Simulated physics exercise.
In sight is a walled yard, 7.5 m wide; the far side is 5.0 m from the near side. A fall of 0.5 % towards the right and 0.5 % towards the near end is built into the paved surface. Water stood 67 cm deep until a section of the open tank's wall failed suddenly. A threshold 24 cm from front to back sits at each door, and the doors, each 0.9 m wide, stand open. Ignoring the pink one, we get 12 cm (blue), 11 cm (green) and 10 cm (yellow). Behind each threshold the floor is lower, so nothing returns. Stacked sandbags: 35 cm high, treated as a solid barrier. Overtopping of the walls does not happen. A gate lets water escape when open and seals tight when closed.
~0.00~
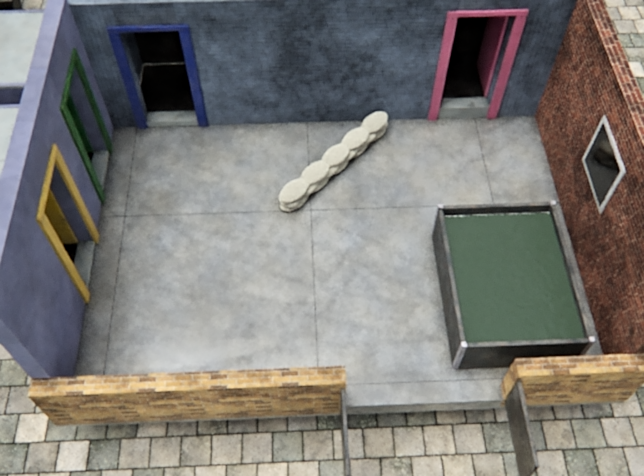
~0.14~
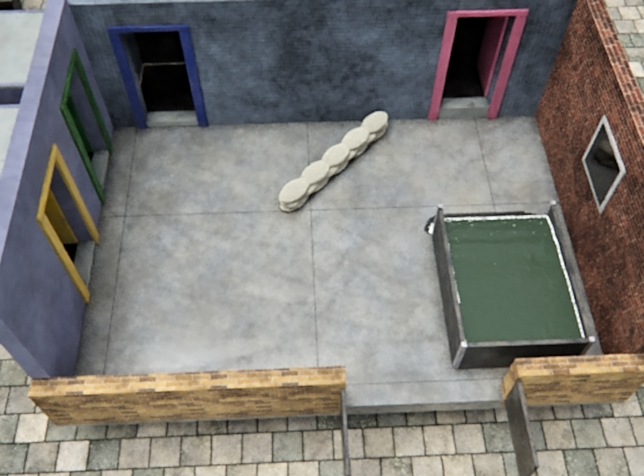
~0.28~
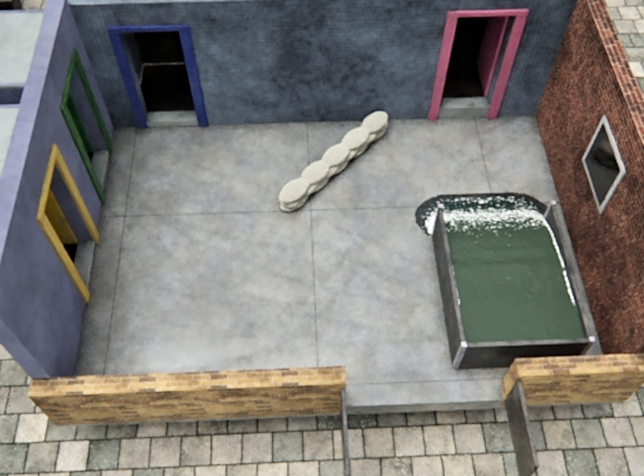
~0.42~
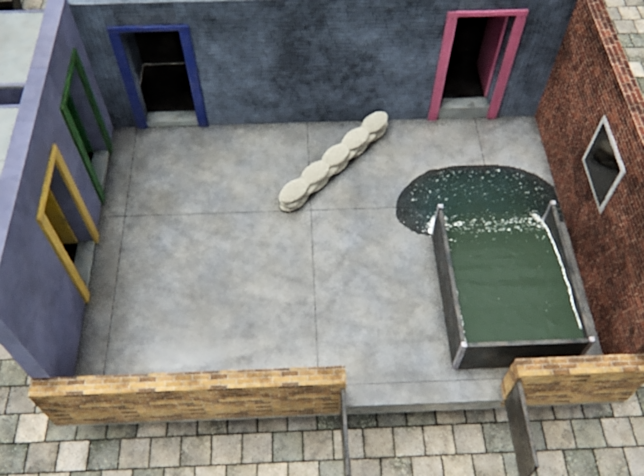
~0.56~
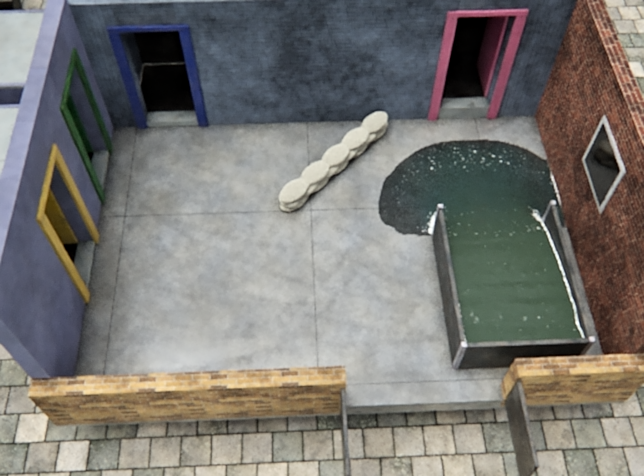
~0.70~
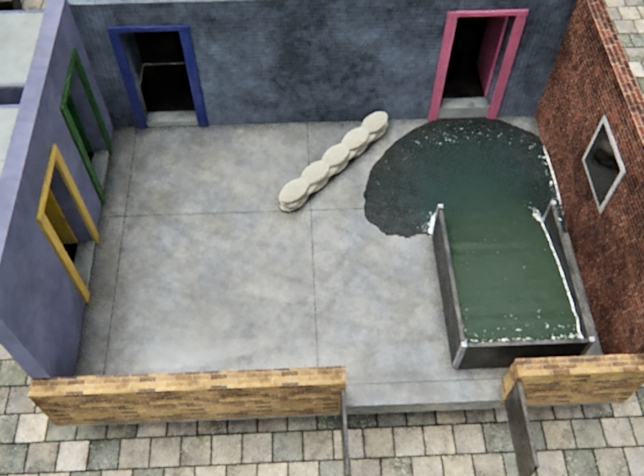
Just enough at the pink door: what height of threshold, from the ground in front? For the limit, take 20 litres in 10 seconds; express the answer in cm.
Some 33 cm.
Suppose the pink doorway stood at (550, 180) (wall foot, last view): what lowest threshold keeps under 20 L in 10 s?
It needs about 21 cm.
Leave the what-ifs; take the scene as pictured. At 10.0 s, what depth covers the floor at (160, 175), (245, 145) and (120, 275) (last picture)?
Some 3, 1 and 6 cm.
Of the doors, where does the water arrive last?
I'd say the yellow door.
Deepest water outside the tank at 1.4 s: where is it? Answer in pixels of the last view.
Near (520, 121).
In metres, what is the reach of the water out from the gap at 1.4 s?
Roughly 3.2 metres.
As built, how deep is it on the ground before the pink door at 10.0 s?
Lab note: Depth approx. 6.0 cm.
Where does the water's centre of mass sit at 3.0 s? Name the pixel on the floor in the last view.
Roughly (461, 196).
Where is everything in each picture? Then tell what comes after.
In the first picture, the open tank at (510, 272) is whole and still, 67 cm deep; the pink door at (472, 76) is dry.
In the second picture, the front is at a hidden place, 0.3 m from the gap on the far side; 0.4 m2 of floor is wet, 67 cm left at the back.
In the third picture, the gap is on the far side, the front 0.7 m out at (436, 200); the back of the open tank holds 67 cm.
In the fourth picture, water pours out on the far side and has run 1.3 m, to (445, 171); about 9 cm deep outside, 67 cm at the back.
In the fifth picture, the front is at (441, 147), 1.8 m from the gap on the far side; 4.3 m2 of floor is wet, 66 cm left at the back.
In the sixth picture, the gap is on the far side, the front 2.4 m out at (453, 121); the back of the open tank holds 58 cm; water is at the pink door at (472, 76).
After 1.4 s water covers 20 % of the floor, deepest (44 cm) near (520, 121); 36 cm at the pink door, 14 litres in over its 26 cm threshold.
After 3.0 s water covers 30 % of the floor, deepest (35 cm) near (390, 125); 30 cm at the pink door, 82 litres in over its 26 cm threshold.
After 10.0 s water covers 90 % of the floor, deepest (12 cm) near (553, 203); 6 cm at the pink door, 88 litres in over its 26 cm threshold.
At the pink door as built, the water arrived by 0.7 s and peaked near 39 cm at 2.0 s.
Run again over the same 10 s with other heights there, 48 litres in over 29.5 cm, 1 litre over 40 cm. The limit of 20 litres is kept from about 33 cm up.
